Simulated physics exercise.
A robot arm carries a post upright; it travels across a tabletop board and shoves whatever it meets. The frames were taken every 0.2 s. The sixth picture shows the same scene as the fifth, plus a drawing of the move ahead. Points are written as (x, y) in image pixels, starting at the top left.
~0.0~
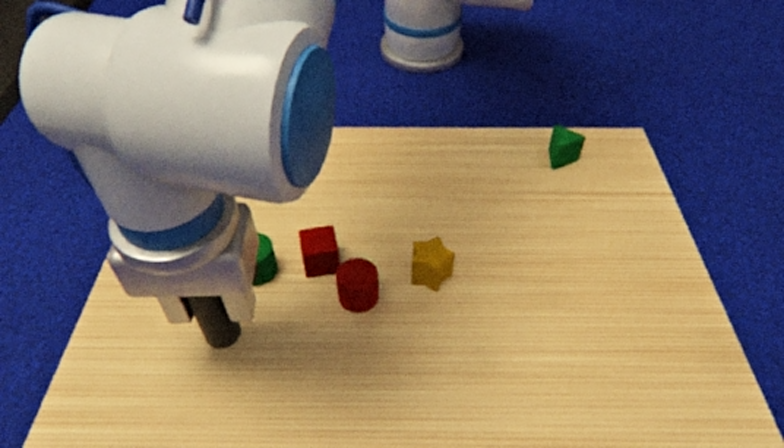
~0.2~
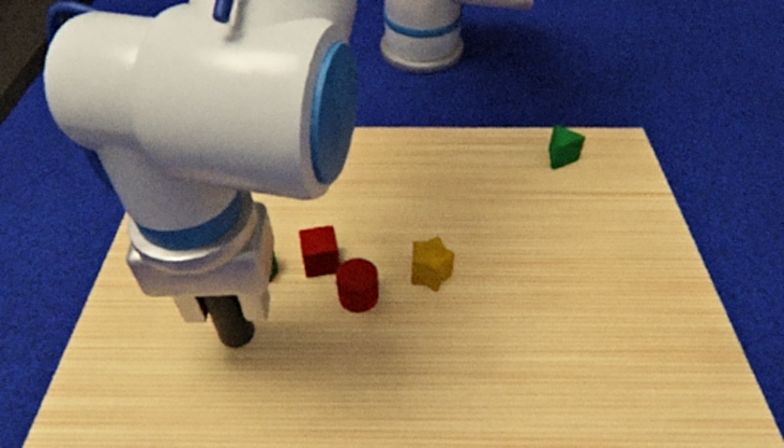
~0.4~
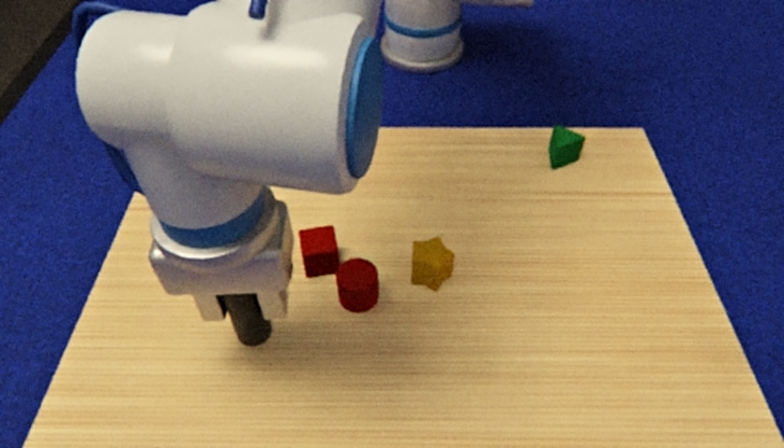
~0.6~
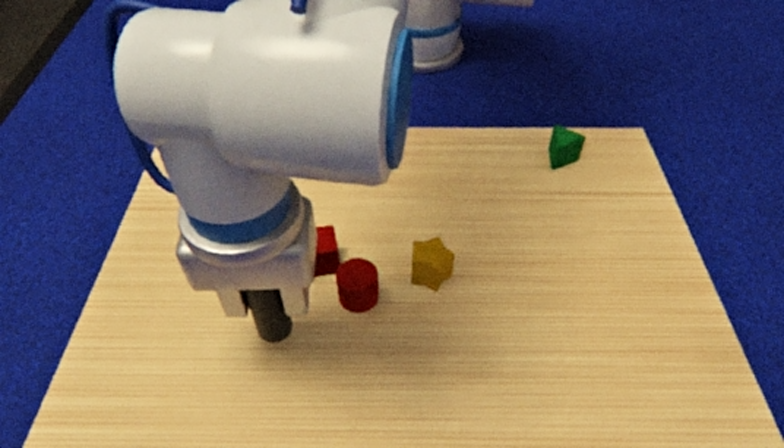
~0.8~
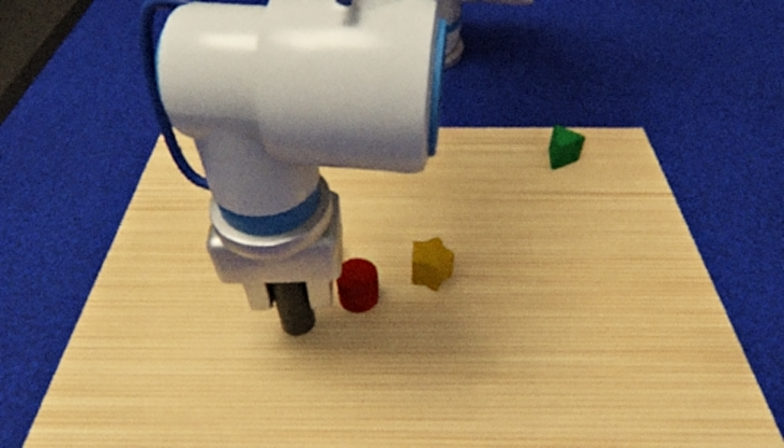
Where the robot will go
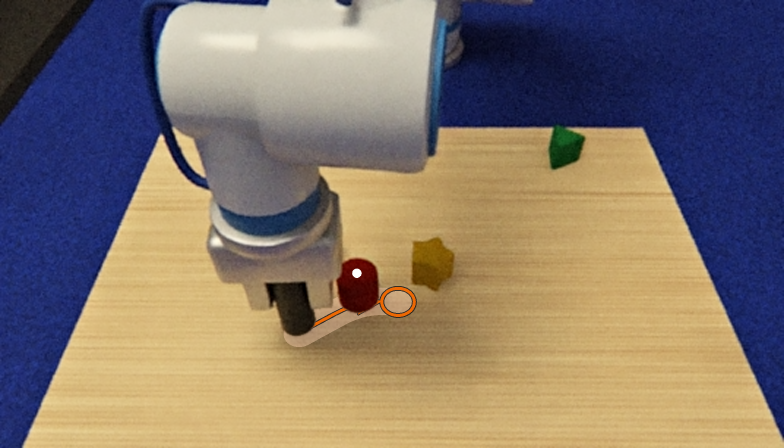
On a pale wooden board over blue cloth, seen from above at an angle by a still camera, a white robot arm with blue bands holds a dark post downward at the left. A green piece, a red cube, a red cylinder and a yellow star sit mid-board, with a green block at the upper right. The arm slides steadily rightward, hiding the nearer green piece, then the cube, while the visible blocks stay still.
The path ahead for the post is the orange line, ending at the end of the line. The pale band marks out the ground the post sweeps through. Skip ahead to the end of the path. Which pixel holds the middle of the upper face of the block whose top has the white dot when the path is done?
Around pixel (396, 249).
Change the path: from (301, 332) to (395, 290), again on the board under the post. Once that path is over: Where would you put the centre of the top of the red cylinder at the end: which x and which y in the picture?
My estimate: (400, 239).
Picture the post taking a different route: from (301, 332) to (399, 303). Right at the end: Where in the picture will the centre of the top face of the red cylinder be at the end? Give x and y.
The middle of the upper face of the red cylinder will lie at about (384, 253) in the picture.
The drawn path runs from (301, 332) over (332, 315) and (364, 303) to (398, 302); the dot is on the red cylinder.
What follows on the original path. One third of the way, post (331, 305); nothing pushed yet.
Two thirds of the way, post (364, 292); red cylinder (386, 256).
At the end, post (398, 291); red cylinder (396, 249); yellow star not moved.
